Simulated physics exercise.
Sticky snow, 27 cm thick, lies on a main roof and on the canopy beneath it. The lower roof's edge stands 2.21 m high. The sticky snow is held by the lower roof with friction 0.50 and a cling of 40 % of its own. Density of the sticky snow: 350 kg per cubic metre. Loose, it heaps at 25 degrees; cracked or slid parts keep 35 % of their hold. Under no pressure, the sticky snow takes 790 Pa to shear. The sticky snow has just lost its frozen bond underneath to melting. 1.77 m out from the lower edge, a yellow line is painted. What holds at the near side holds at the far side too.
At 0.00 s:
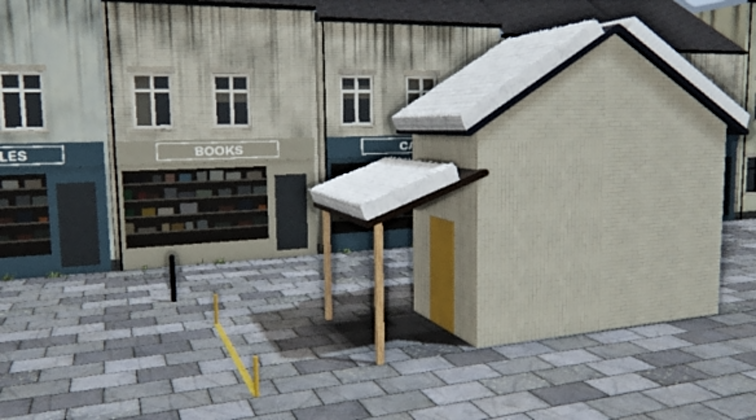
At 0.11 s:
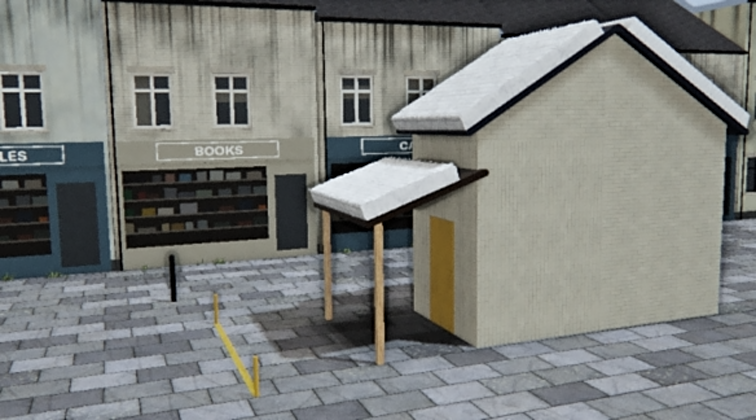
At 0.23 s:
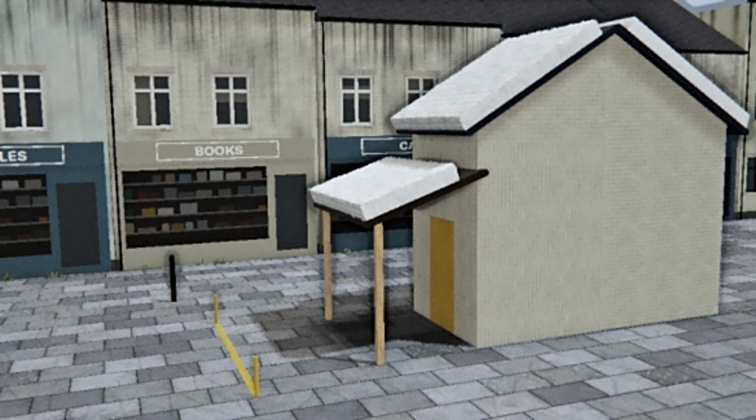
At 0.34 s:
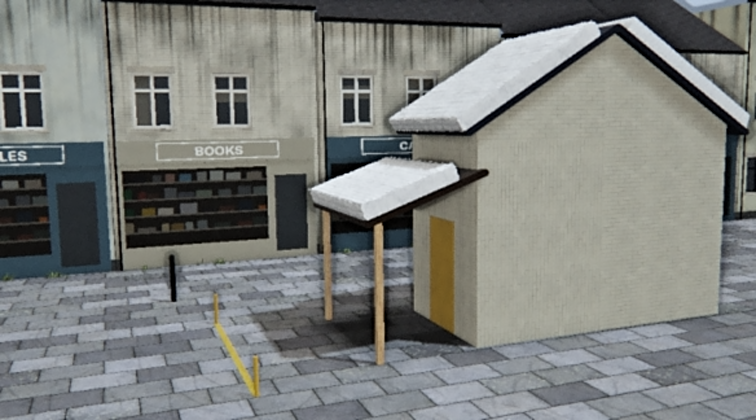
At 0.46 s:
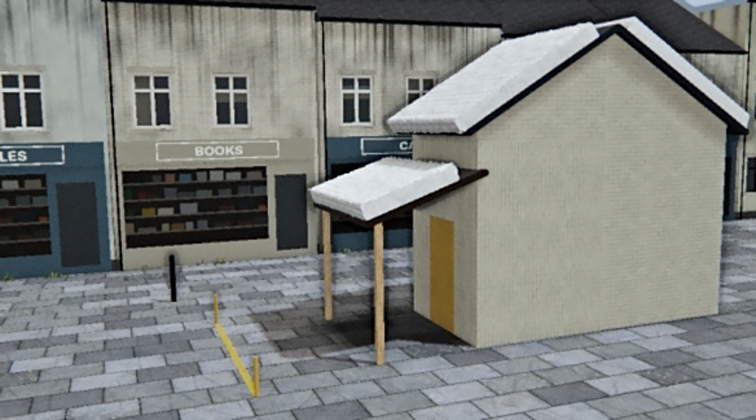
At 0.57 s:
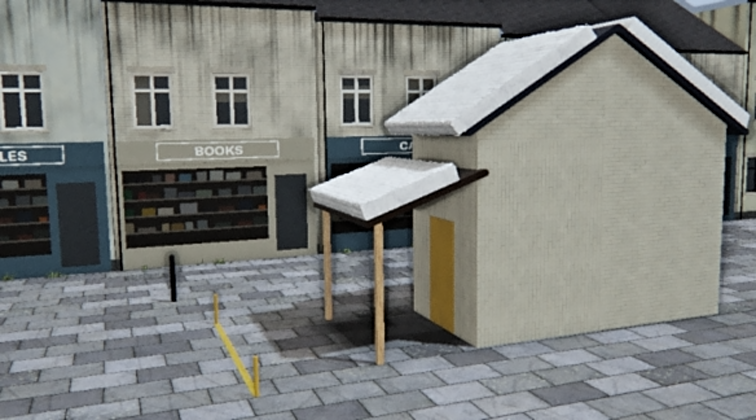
A paved street is seen from slightly above, with a row of weathered shopfronts, one signed BOOKS, standing behind a small pale brick building. Thick white snow covers its dark-edged main roof and the lower canopy on wooden posts beside a yellow door, with a yellow line and a black post to the left. The main roof's snow creeps very slightly down to the left, while the canopy's snow and the view stay still.
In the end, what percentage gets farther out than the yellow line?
About 0 %.
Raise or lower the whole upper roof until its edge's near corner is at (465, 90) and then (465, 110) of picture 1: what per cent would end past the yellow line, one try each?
First try 20 %, second try 8 %.
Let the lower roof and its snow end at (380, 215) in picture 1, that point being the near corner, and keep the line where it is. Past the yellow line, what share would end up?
0 per cent or thereabouts.
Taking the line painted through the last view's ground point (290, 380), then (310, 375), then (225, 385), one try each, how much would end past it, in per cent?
About 3 %, 6 %, 0 %.
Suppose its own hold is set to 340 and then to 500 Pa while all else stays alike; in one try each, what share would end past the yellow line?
Result: 20 % for the first case, 8 % for the second.
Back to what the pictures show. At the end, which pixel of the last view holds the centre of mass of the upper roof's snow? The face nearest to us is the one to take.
The spot is somewhere around (393, 236).
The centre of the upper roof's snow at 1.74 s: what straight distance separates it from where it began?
1.6 m.
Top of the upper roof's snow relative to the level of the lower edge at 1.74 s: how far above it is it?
2.1 m or thereabouts.
After 1.10 s, none is below the lower edge and 0 % is past the line.
After 1.74 s, none is below the lower edge and 0 % is past the line.
After 2.37 s, none is below the lower edge and 0 % is past the line.
After 3.00 s, 17 % is below the lower edge and 0 % is past the line.
After 4.90 s, at the end, 29 % is below the lower edge and 0 % is past the line.
